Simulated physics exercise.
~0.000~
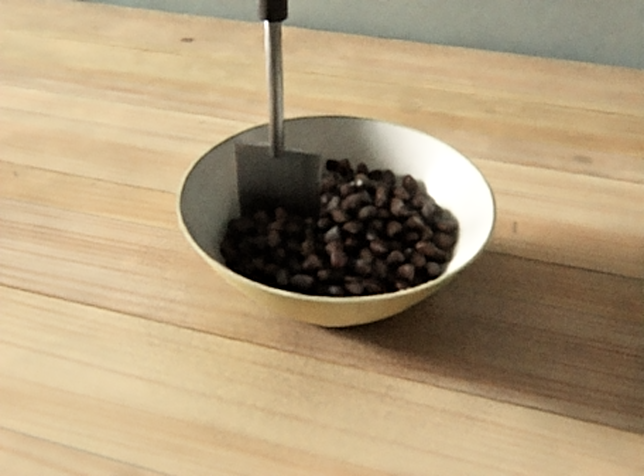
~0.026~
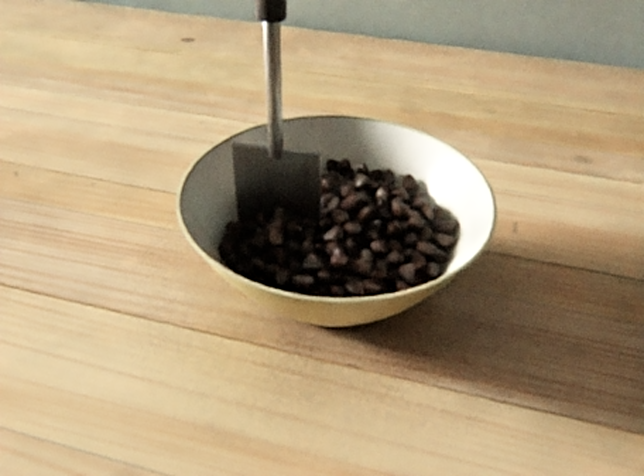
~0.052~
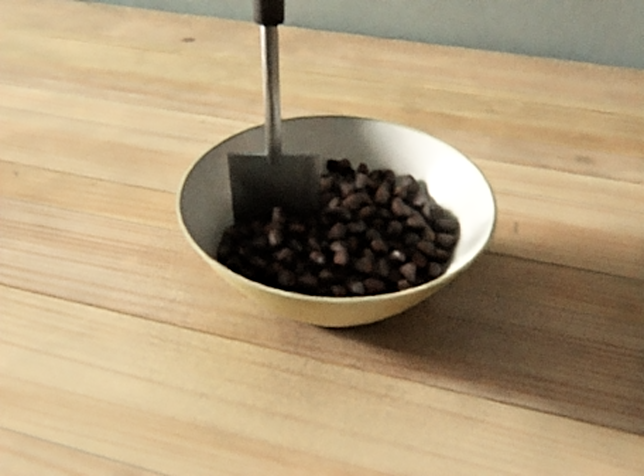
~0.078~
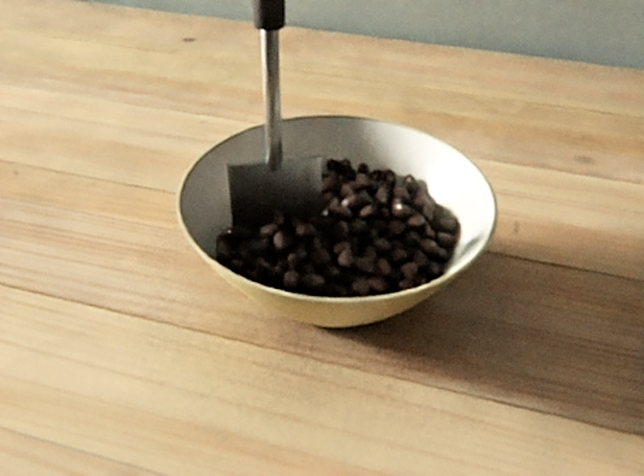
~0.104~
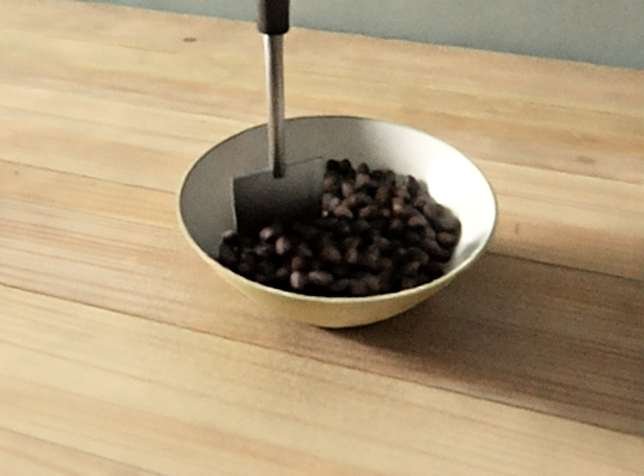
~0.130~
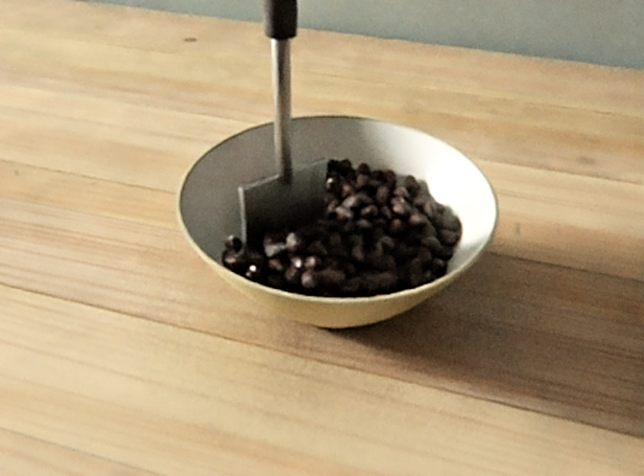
In a pale bowl on a wooden table, a spatula turns slightly among dark beans.
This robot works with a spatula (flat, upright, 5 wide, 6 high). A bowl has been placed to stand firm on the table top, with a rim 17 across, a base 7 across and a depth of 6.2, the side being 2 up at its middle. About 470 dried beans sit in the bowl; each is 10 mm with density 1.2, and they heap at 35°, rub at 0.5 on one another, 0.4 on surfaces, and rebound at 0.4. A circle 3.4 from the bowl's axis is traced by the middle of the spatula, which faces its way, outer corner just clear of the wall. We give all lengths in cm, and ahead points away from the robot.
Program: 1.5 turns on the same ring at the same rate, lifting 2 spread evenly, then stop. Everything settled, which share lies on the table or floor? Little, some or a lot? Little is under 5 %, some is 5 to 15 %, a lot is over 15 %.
Some.
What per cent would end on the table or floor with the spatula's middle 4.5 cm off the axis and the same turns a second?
In that case roughly 0 per cent.
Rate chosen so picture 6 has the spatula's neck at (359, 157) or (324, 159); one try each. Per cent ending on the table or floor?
Close to 35 and 25 in a hundred.
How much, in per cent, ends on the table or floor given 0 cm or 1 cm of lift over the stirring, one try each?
Trial one: Roughly 15 %; trial two: Roughly 10 %.
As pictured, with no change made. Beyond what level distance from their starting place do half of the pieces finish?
Near 5 cm.
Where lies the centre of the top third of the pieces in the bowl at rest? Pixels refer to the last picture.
Near (356, 227).
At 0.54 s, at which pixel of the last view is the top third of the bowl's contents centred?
Centre of upper third: Approx. (359, 162) px.
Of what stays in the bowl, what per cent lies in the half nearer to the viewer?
Estimate: Some 50 %.
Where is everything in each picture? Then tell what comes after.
The first frame shows the spatula neck at (277, 122), 0° round; upper third of the load around (341, 228), from x 225 to 445, top at y 165; 469 in the bowl.
The second frame shows the spatula neck at (275, 124), 4° round; upper third of the load around (342, 228), from x 225 to 445, top at y 165.
The third frame shows the spatula neck at (273, 129), 15° round; upper third of the load around (339, 229), from x 225 to 445, top at y 165.
The fourth frame shows the spatula neck at (274, 135), 27° round; upper third of the load around (338, 233), from x 225 to 445, top at y 165.
The fifth frame shows the spatula neck at (277, 141), 39° round; upper third of the load around (339, 242), from x 225 to 445, top at y 165.
The sixth frame shows the spatula neck at (284, 147), 51° round; upper third of the load around (345, 245), from x 230 to 445, top at y 165; 469 in the bowl.
After 0.54 s, 243° round, highest piece 8 above the table; 447 in the bowl, 16 on the table or floor, 6 in flight or on the tool.
After 0.95 s, 75° round, highest piece 8 above the table; 430 in the bowl, 38 on the table or floor, 1 in flight or on the tool.
After 1.35 s, 180° round, highest piece 6 above the table; 426 in the bowl, 43 on the table or floor.
After 2.05 s, 180° round, highest piece 6 above the table; 426 in the bowl, 43 on the table or floor.
In the end, 426 in the bowl, 43 on the table or floor. That is 9 % on the table or floor.
